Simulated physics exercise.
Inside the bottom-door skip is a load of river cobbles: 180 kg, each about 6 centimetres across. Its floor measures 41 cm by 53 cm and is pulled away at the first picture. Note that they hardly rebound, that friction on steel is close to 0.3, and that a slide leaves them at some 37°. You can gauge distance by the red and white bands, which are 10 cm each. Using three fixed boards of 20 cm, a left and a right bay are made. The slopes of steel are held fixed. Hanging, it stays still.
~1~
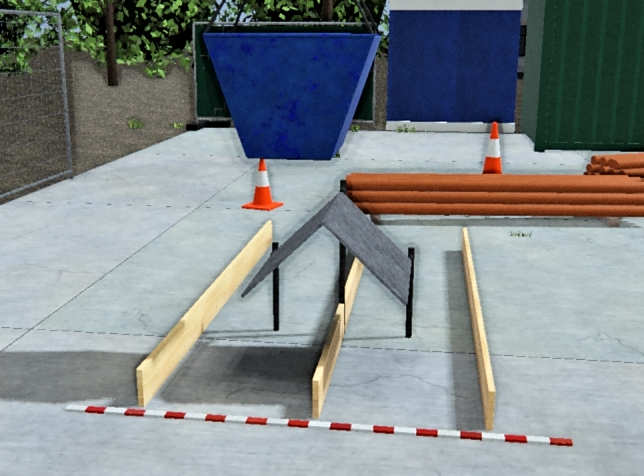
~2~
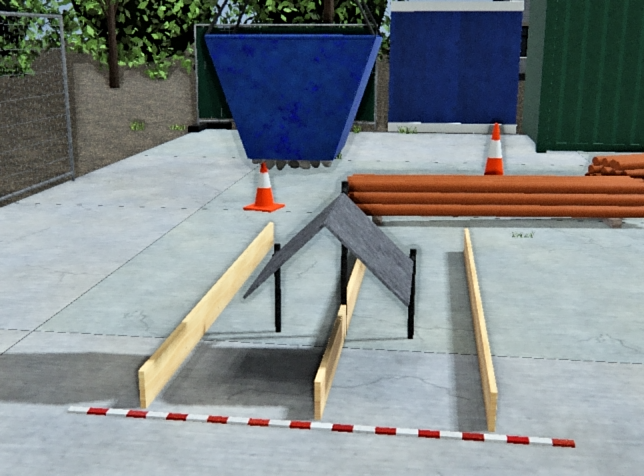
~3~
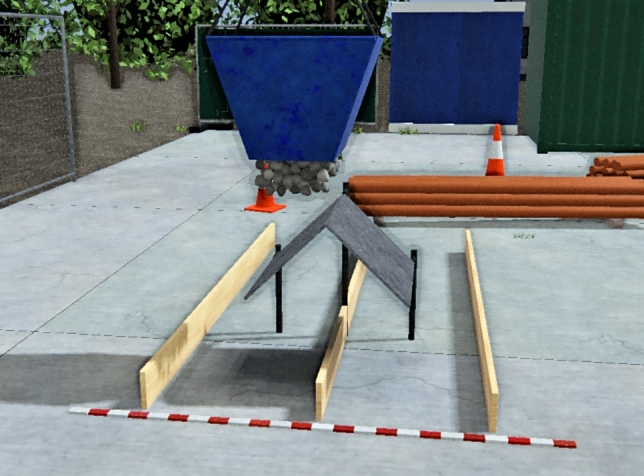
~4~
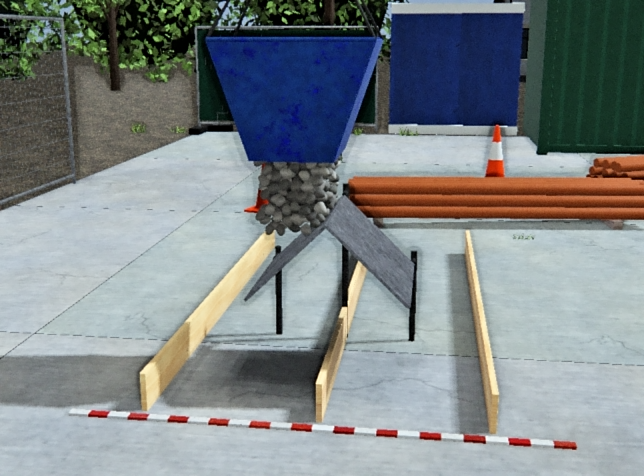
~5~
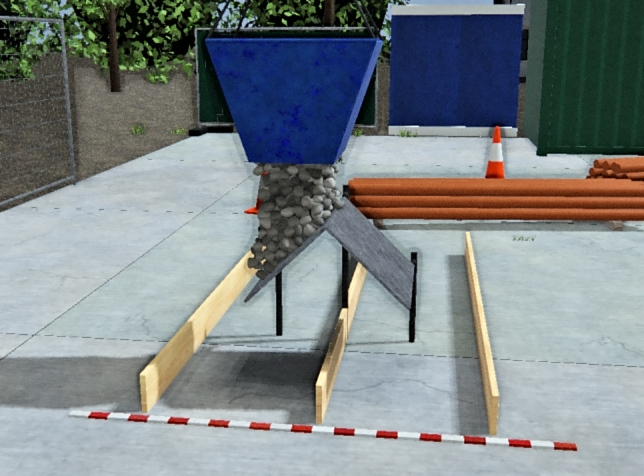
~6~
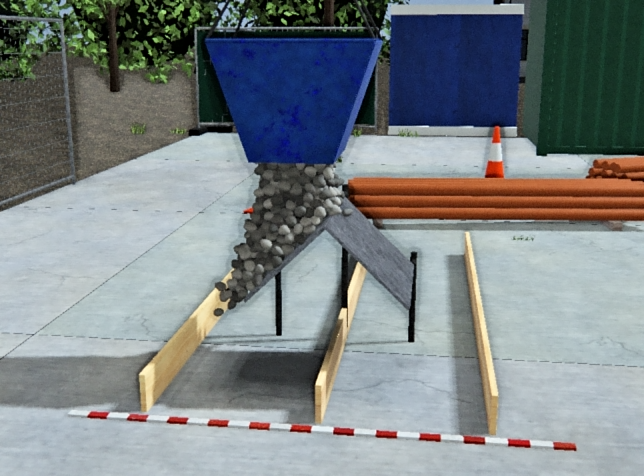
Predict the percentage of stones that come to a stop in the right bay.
Close to 3 percent.
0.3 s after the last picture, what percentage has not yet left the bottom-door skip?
About 0 % remains inside.
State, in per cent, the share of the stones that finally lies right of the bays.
I'd say close to 0 per cent of the load.
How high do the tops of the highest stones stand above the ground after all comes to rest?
Some 26 cm high.
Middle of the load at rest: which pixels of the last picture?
They settle centred roughly at (217, 355).
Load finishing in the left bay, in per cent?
90 %.
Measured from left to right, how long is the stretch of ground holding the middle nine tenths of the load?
Around 80 centimetres.
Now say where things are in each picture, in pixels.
In the first frame, the outlet is at (288, 148); nothing has dropped yet.
In the second frame, the outlet is at (290, 150); 6 % is out.
The third frame shows outlet at (291, 150), the stream shows down to (307, 183); 81 % still inside.
The fourth frame shows outlet at (291, 152), the stream shows down to (292, 221); 62 % still inside.
The fifth frame shows outlet at (291, 153), the stream shows down to (268, 264); 42 % still inside.
The sixth frame shows outlet at (290, 153), the stream shows down to (236, 294); 19 % still inside.
Then, 0.3 s after the last picture, 0 % in the bottom-door skip, 22 % on the steel, 78 % falling or lying in the left bay; the stones farthest right are at (399, 268).
Then, 0.7 s after the last picture, 0 % in the bottom-door skip, 6 % falling or lying left of the bays, 92 % falling or lying in the left bay, 3 % falling or lying in the right bay; the stones farthest right are at (476, 367).
Then, 1.3 s after the last picture, 0 % in the bottom-door skip, 6 % falling or lying left of the bays, 91 % falling or lying in the left bay, 3 % falling or lying in the right bay; the stones farthest right are at (476, 376).
Then, 2.2 s after the last picture, 0 % in the bottom-door skip, 6 % falling or lying left of the bays, 91 % falling or lying in the left bay, 3 % falling or lying in the right bay; the stones farthest right are at (476, 376).
Then, 4.1 s after the last picture, 0 % in the bottom-door skip, 6 % left of the bays, 91 % in the left bay, 3 % in the right bay; the stones farthest right are at (476, 376).
